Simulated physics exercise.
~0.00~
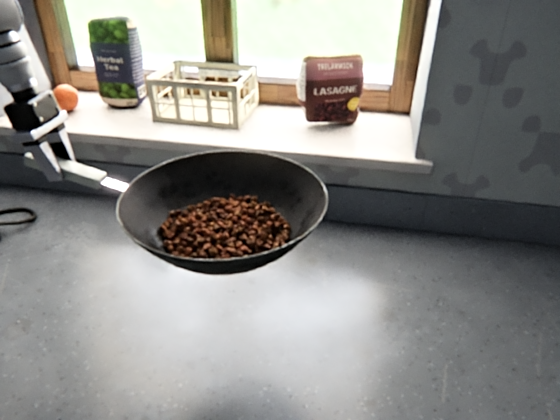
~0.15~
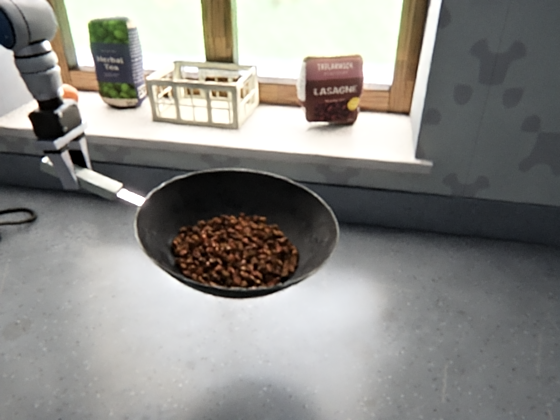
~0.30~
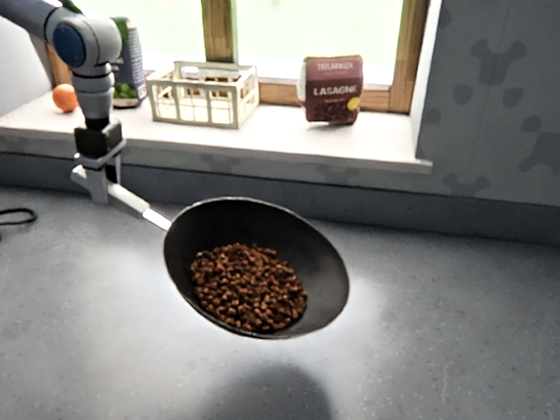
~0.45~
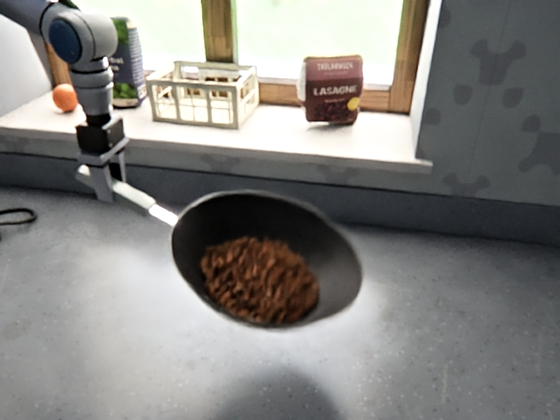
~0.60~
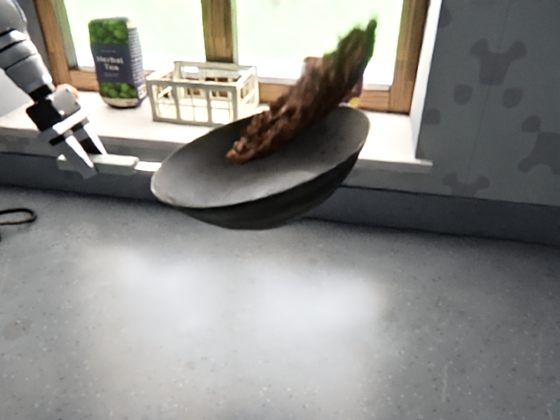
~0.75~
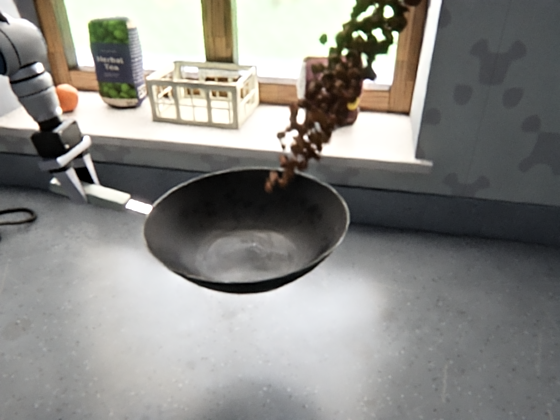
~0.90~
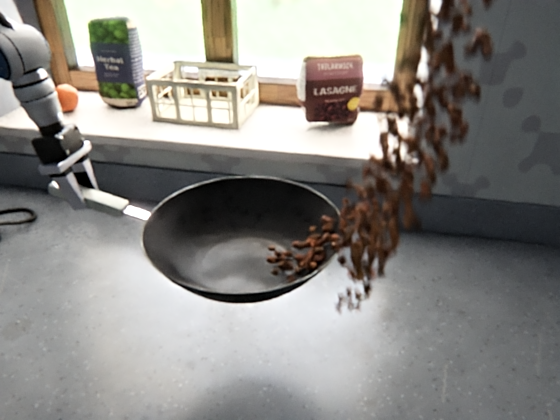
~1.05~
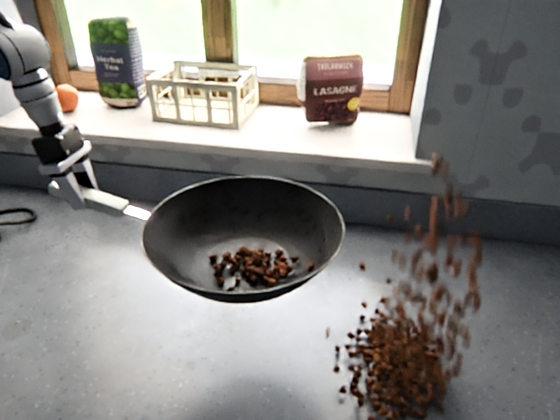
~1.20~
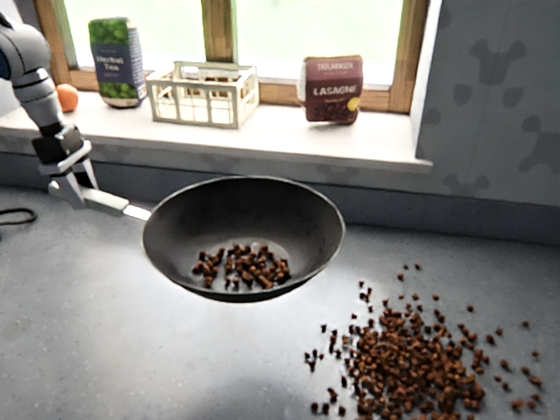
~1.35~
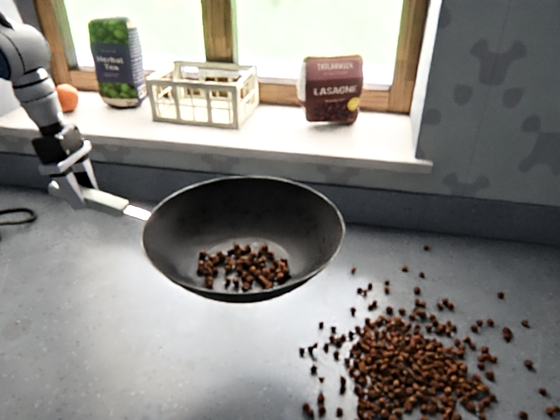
Brown pellets flying from a dark wok tossed by a robot arm, most scattering across the grey counter, some landing back inside.
